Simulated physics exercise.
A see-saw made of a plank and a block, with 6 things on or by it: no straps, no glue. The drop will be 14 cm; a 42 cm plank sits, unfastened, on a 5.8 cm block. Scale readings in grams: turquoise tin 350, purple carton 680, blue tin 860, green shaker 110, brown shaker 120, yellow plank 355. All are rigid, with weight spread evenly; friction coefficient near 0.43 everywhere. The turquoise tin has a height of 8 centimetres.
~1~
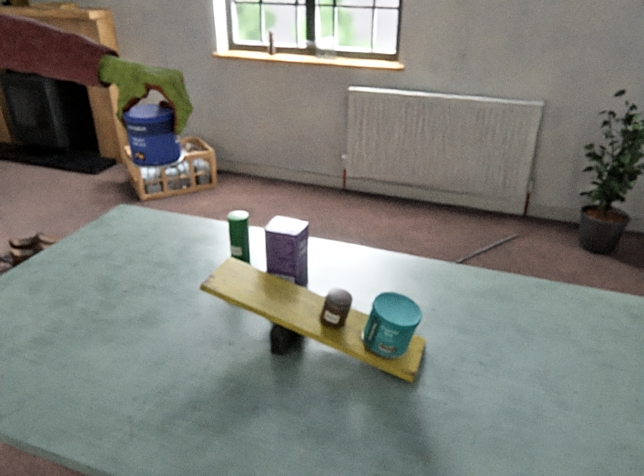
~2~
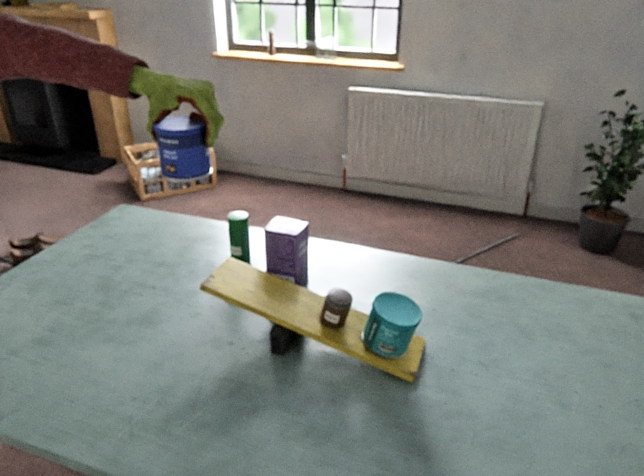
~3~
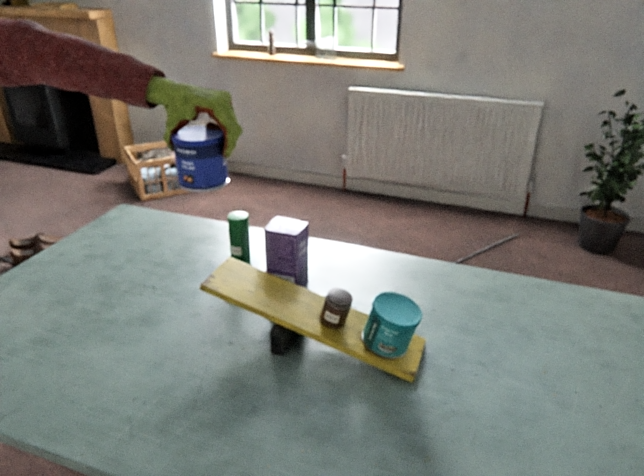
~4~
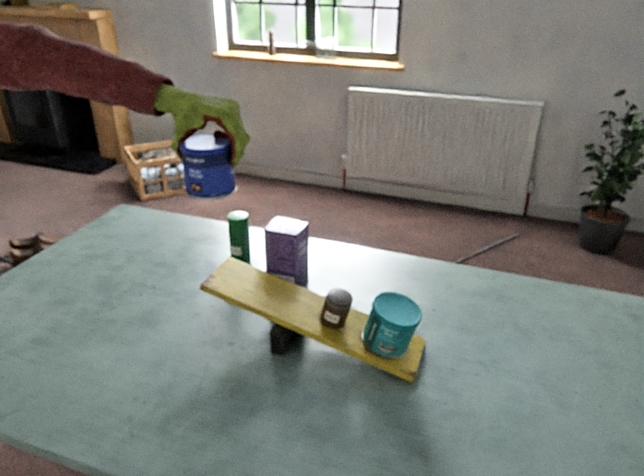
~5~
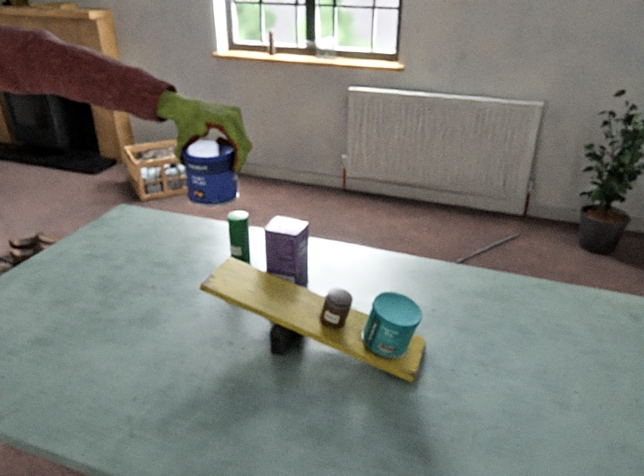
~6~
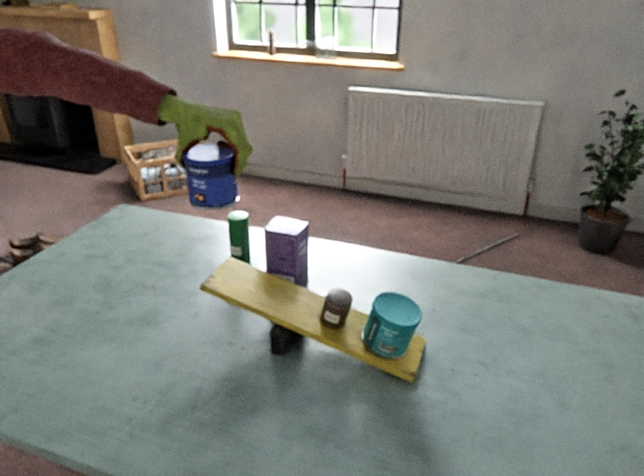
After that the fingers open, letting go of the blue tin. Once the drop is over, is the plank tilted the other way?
No. It settles unchanged.
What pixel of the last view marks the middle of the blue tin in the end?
Roughly at pixel (183, 290).
Then, 0.30 s after the last picture, plank at 5°, leaning as at the start; blue tin leaning 8° near (221, 262); turquoise tin leaning 8°; brown shaker leaning 8°.
Then, 0.50 s after the last picture, plank at 14°, tipped the other way; blue tin leaning 57° near (200, 286); turquoise tin leaning 63°; brown shaker on its side.
Then, 0.60 s after the last picture, plank at 4°, leaning as at the start; blue tin on its side near (185, 290); turquoise tin on its side; brown shaker on its side.
At rest, plank at 13°, leaning as at the start; tipped over on the table or plank, blue tin and brown shaker; the other 4 in place, give or take 4 cm. Seen from the same camera at the end, blue tin near (183, 290). The plank ends as it began.
